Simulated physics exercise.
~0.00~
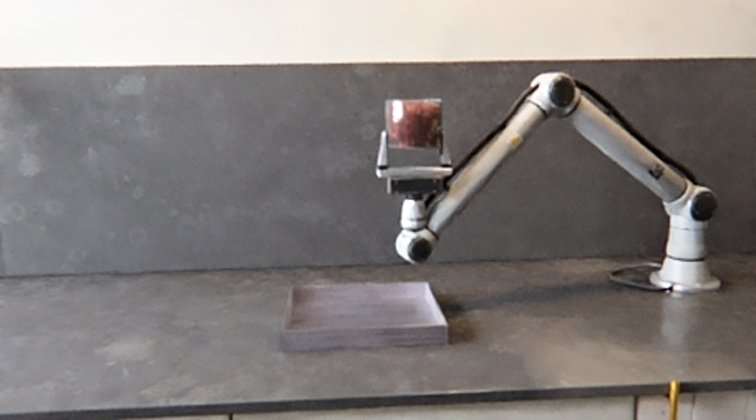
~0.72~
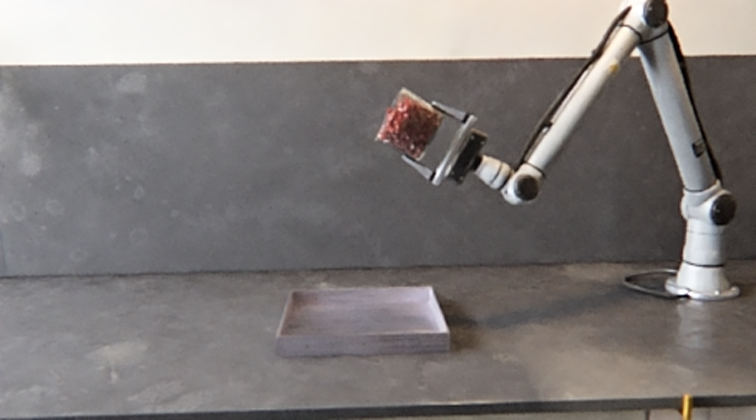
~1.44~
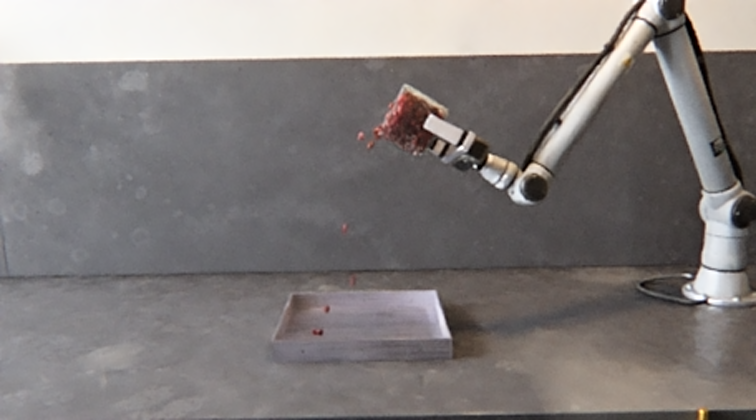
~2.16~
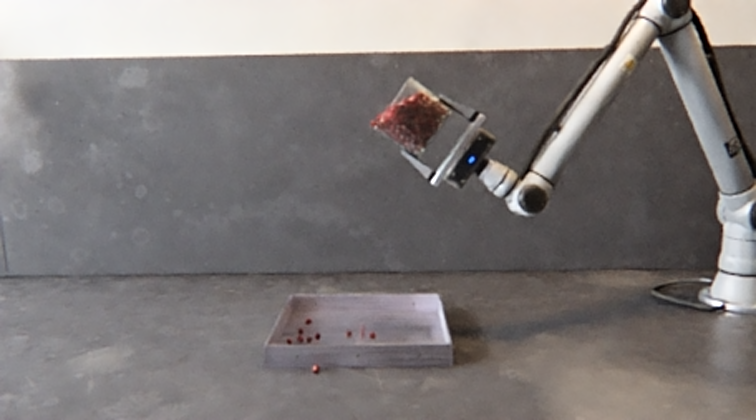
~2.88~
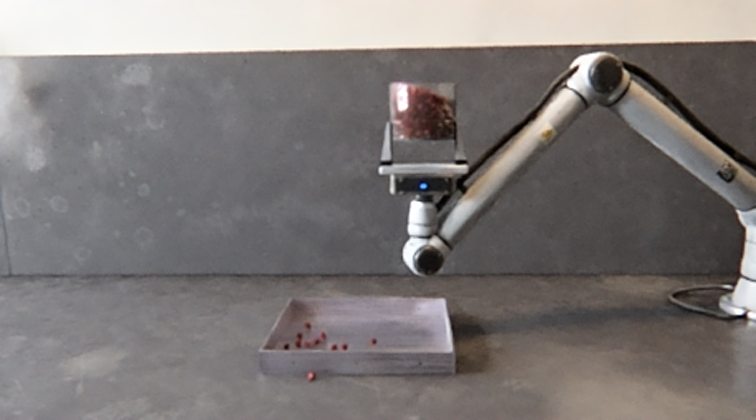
At first, a jointed robot arm on a dark grey counter holds a clear tumbler of dark red beans upright above and behind a shallow, pale wooden tray. The arm then raises its elbow and tilts the tumbler over to the left. As the gripper rolls the tilted tumbler, a few beans spill from its mouth and drop toward the tray. Several scatter inside it, while one lands just in front. Finally, the arm swings the tumbler back upright, still holding most of its beans, with the small spill lying below.
